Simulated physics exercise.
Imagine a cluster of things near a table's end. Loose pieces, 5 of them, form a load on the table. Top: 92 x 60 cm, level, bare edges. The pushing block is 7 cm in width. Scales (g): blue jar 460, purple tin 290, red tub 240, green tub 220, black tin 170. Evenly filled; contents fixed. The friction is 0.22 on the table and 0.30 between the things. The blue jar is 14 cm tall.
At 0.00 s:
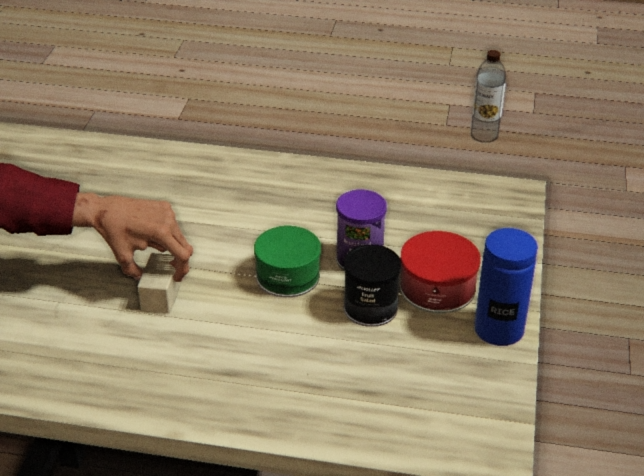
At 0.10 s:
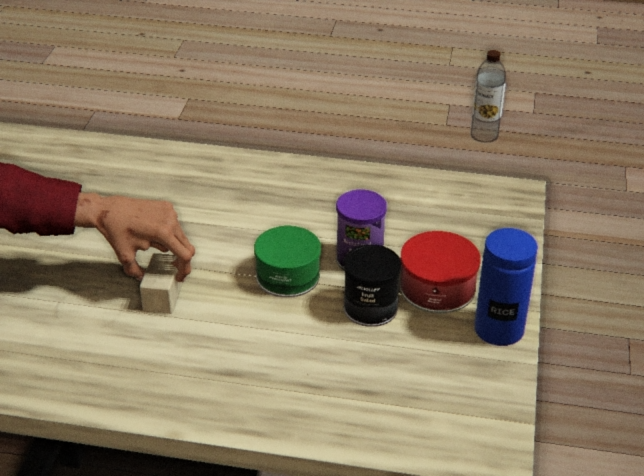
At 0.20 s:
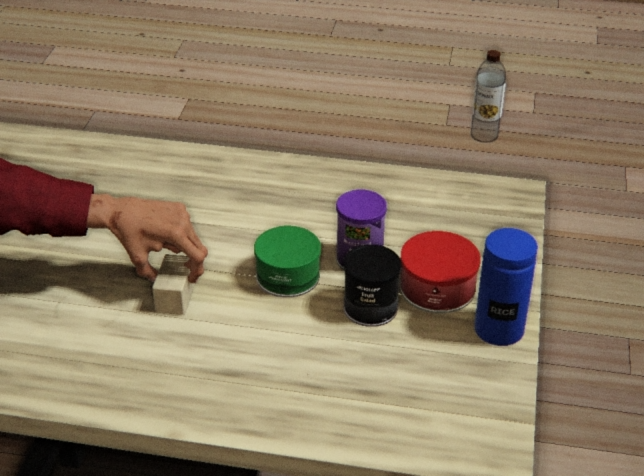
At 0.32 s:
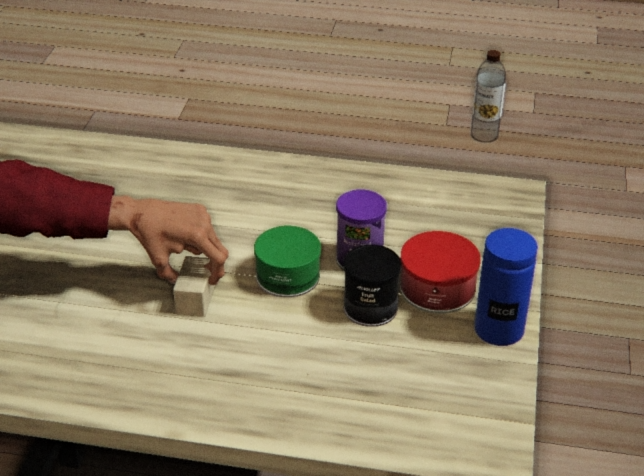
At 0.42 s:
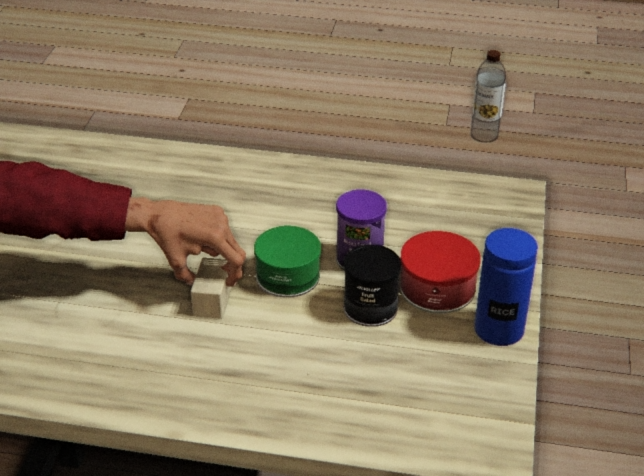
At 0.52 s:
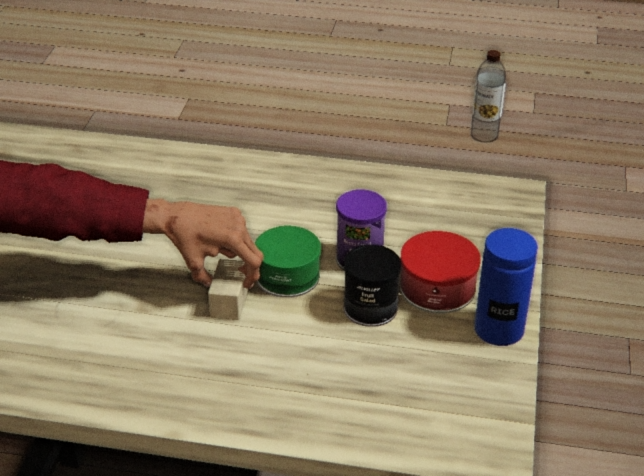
The video shows a hand in a red sleeve holding a small pale block on a wooden table and, after a brief pause, sliding it right toward green, purple, black, red and blue containers, which stay still.
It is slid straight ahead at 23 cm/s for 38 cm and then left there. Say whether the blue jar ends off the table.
Result for the blue jar: Off the edge.
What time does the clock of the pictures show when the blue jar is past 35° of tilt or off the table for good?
I'd put it at some 1.8 s.
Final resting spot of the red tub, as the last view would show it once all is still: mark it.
End point: Approx. (465, 264).
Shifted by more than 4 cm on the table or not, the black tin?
As for the black tin, it gets displaced.
After 1.62 s, block slid 35 cm; blue jar moved 2 cm near (524, 290); black tin moved 12 cm; red tub moved 4 cm.
After 2.22 s, block slid 38 cm; blue jar now off the table; black tin moved 16 cm; red tub moved 4 cm.
In the end (2.5 s), off the table, blue jar; not toppled but over 4 cm from the start, black tin; the other 3 under 4 cm from the start.
